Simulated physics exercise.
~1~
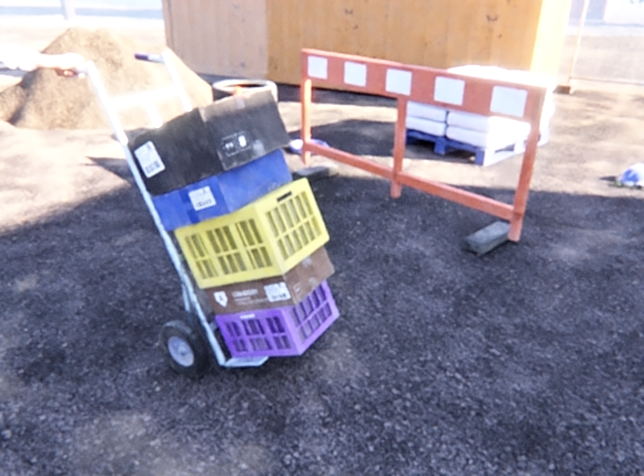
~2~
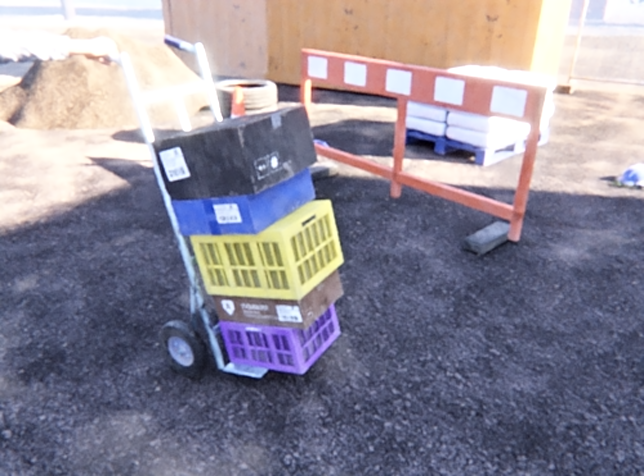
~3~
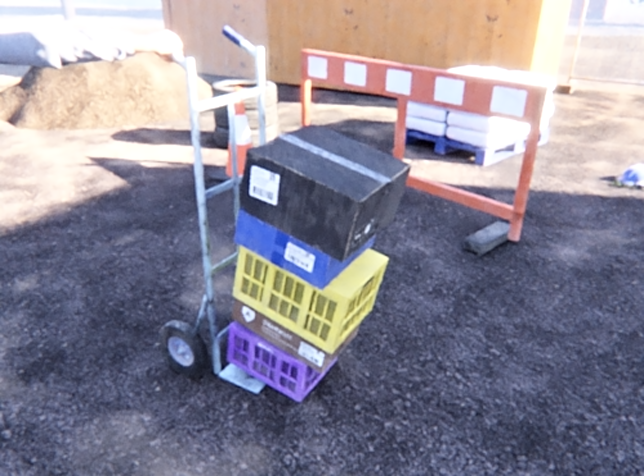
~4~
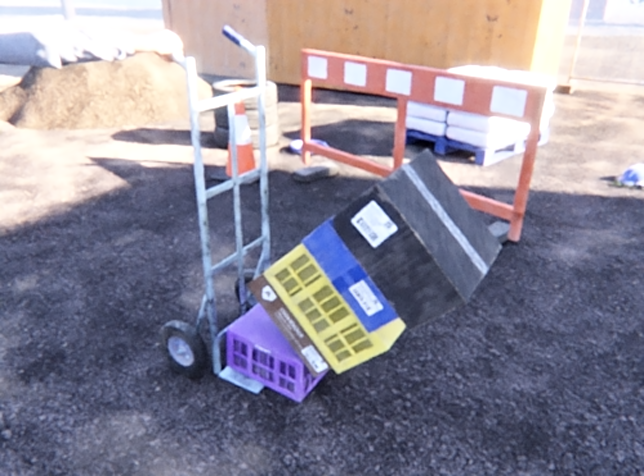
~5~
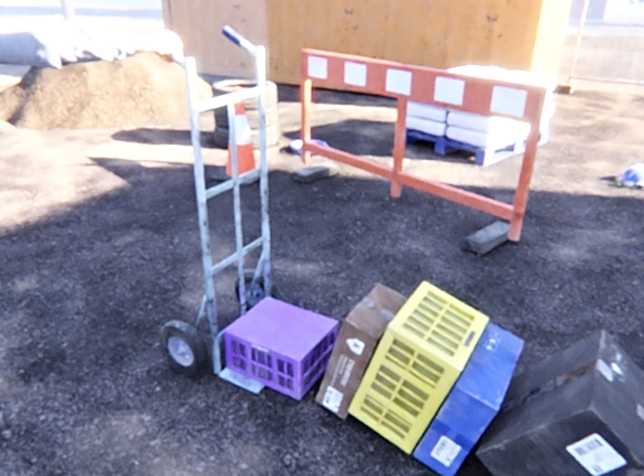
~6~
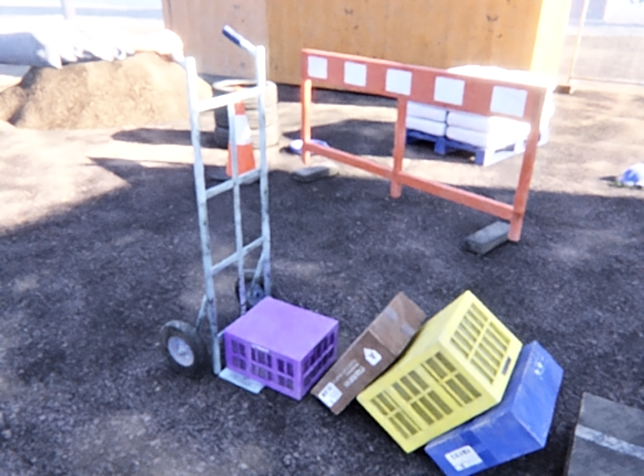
The footage shows a sack truck carrying a stack of crates and parcels swinging upright on gravel, whereupon the load topples to the right. The purple crate stays on the toe plate, while the brown parcel, yellow crate, blue parcel and black parcel end up tilted or strewn beside it.
